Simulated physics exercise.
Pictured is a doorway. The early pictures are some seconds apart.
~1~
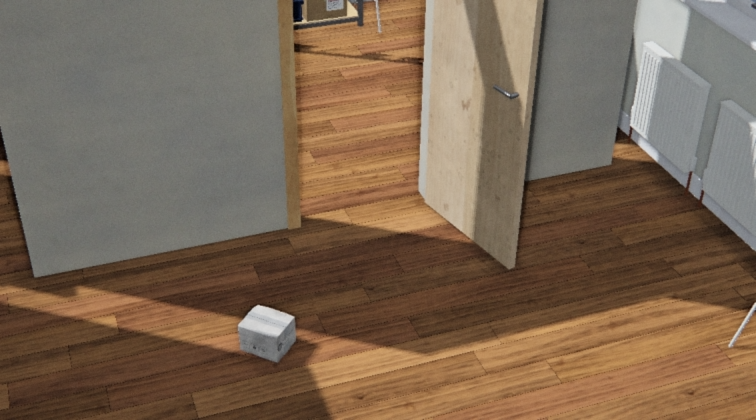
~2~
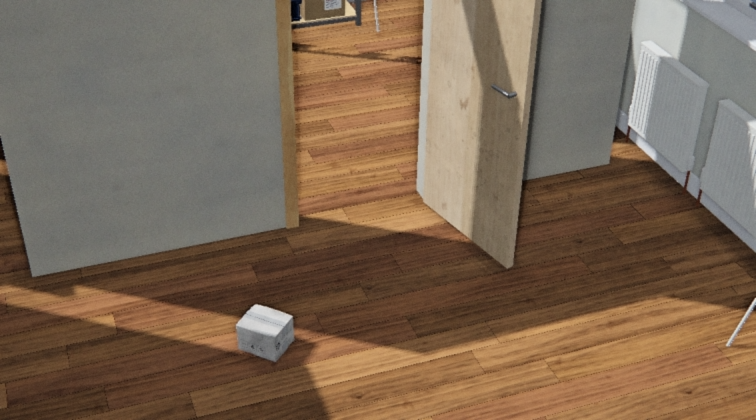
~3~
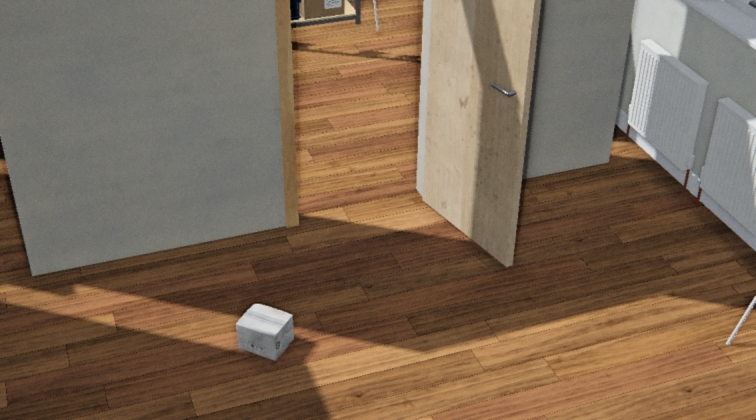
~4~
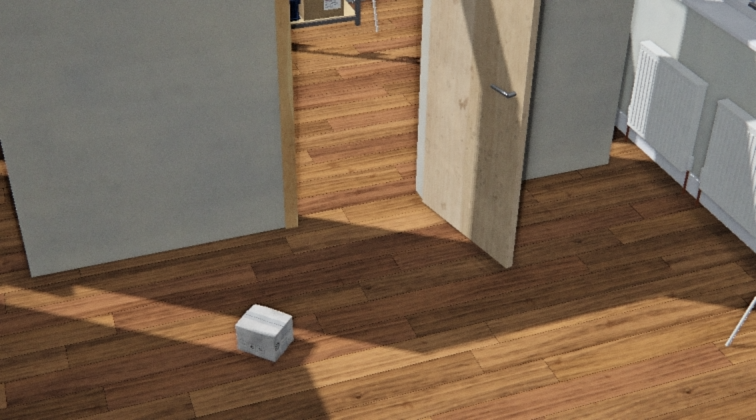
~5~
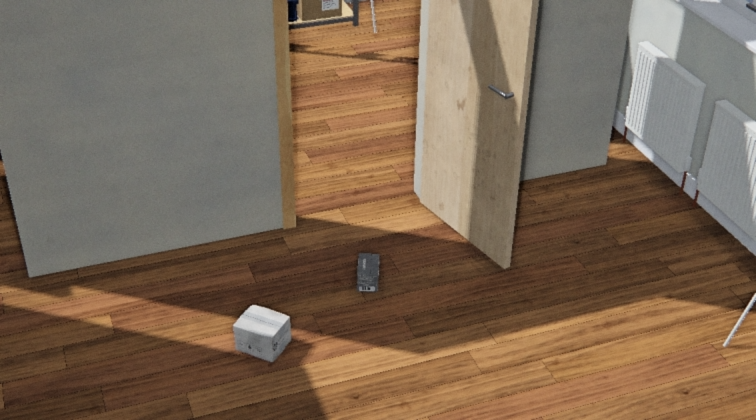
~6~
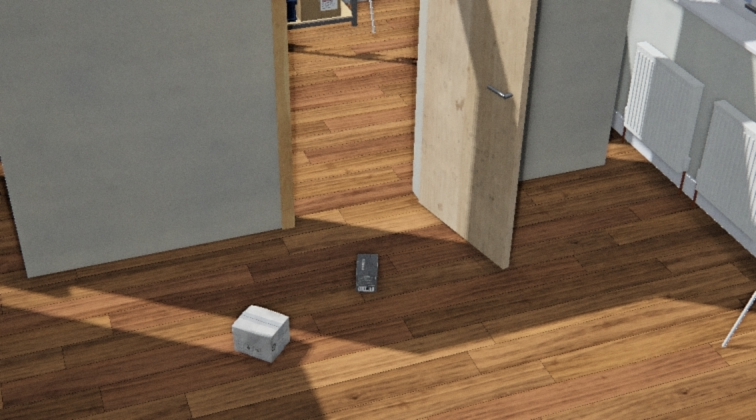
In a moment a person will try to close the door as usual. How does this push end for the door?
Likely result: Gap gone.
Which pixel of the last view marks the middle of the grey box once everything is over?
Roughly (342, 272).
Then, 0.70 s on from there, door 73° open.
Then, 1.10 s on from there, door 46° open; grey box shifted a little near (353, 272).
Then, 1.50 s on from there, door 18° open; grey box shifted about its own width near (343, 272).
In the end, door 0° open; moved from the start, grey box; white parcel unmoved. At the end, from the last picture's camera, grey box near (343, 272).
